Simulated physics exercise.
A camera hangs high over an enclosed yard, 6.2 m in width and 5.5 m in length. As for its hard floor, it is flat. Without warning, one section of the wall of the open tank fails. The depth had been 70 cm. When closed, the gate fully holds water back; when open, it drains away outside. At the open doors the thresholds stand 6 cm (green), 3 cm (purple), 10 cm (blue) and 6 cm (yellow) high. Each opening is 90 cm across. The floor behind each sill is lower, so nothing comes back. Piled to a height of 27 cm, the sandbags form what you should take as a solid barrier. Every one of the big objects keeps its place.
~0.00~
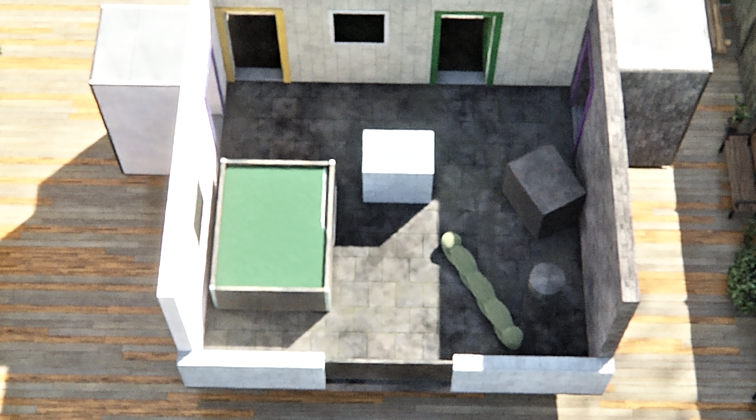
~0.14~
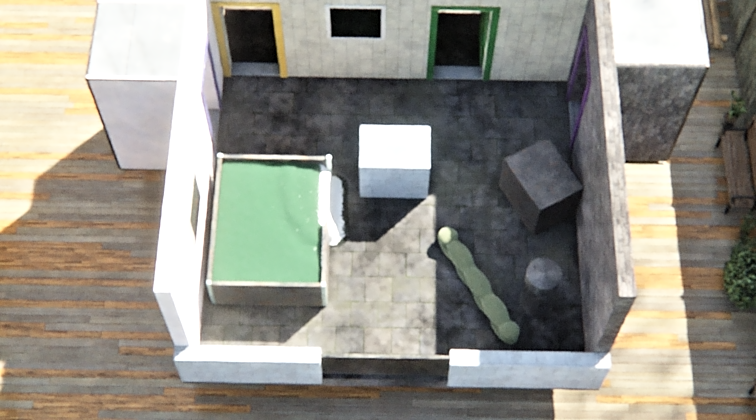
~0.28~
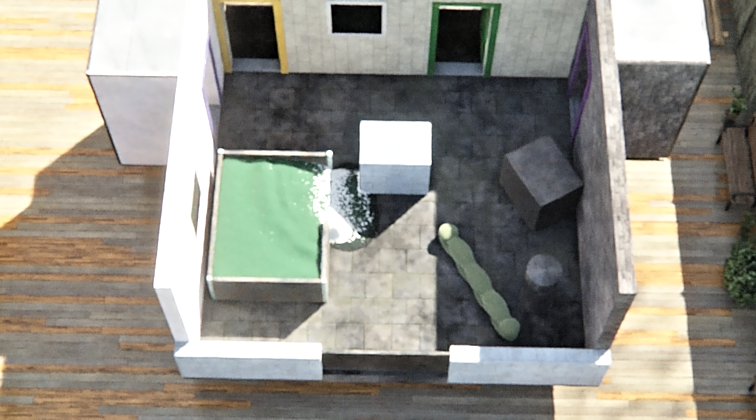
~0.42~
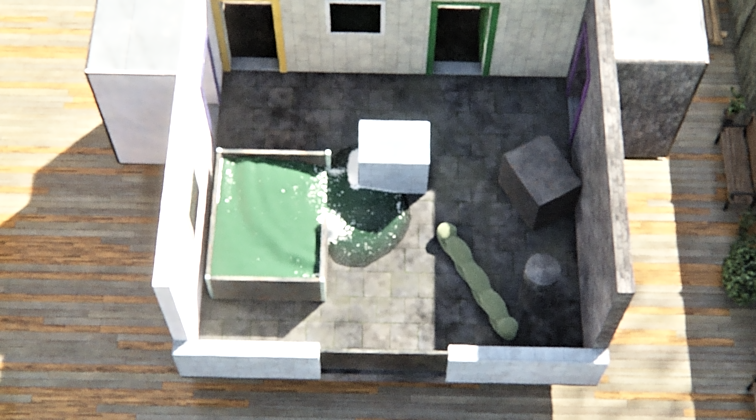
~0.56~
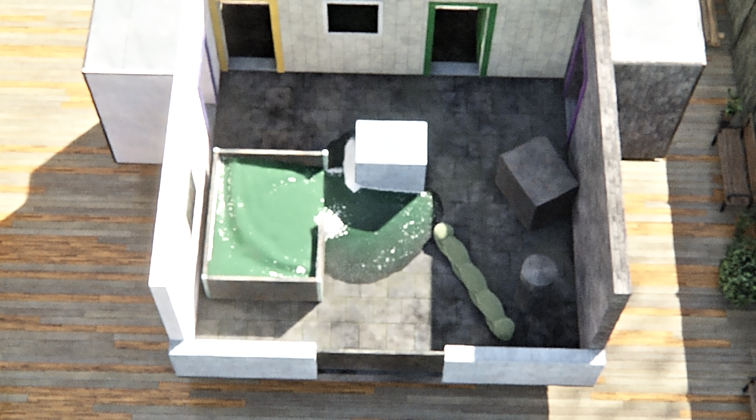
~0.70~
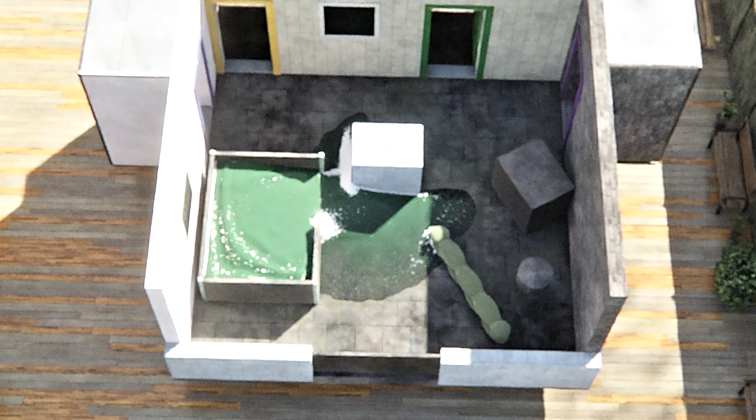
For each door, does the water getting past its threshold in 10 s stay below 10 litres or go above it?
The green door will let too much through. The purple door will let too much through. The blue door will not let too much through. The yellow door will let too much through.
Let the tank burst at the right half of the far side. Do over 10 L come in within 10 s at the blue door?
Then: Blue under.
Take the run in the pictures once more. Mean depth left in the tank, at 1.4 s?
47 cm.
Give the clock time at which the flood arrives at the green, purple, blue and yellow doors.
Door times: Green 2.0 s / purple 2.4 s / blue 2.6 s / yellow 1.6 s.
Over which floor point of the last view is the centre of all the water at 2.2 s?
Around (336, 226).
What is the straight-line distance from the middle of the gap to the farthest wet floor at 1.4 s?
I'd say close to 4.2 m.
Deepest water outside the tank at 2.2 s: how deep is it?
I'd say near 38 centimetres.
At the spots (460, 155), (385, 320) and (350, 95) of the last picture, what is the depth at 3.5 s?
Roughly 3, 3, 6 cm.
After 1.4 s water covers 30 % of the floor and is deepest (52 cm) near (342, 193); green door not reached, purple door not reached, blue door not reached, yellow door not reached.
After 2.2 s water covers 50 % of the floor and is deepest (38 cm) near (500, 207); green door 4 cm at the sill, 0 L in, purple door not reached, blue door not reached, yellow door 11 cm at the sill, 2 L in.
After 3.5 s water covers 75 % of the floor and is deepest (29 cm) near (570, 326); green door 4 cm at the sill, 0 L in, purple door 2 cm at the sill, 0 L in, blue door 7 cm at the sill, 0 L in, yellow door 11 cm at the sill, 19 L in.
After 6.0 s water covers 95 % of the floor and is deepest (20 cm) near (544, 227); green door 6 cm at the sill, 5 L in, purple door 6 cm at the sill, 19 L in, blue door 6 cm at the sill, 0 L in, yellow door 9 cm at the sill, 44 L in.
After 10.0 s water covers 95 % of the floor and is deepest (14 cm) near (223, 359); green door 11 cm at the sill, 86 L in, purple door 8 cm at the sill, 74 L in, blue door 7 cm at the sill, 0 L in, yellow door 7 cm at the sill, 53 L in.
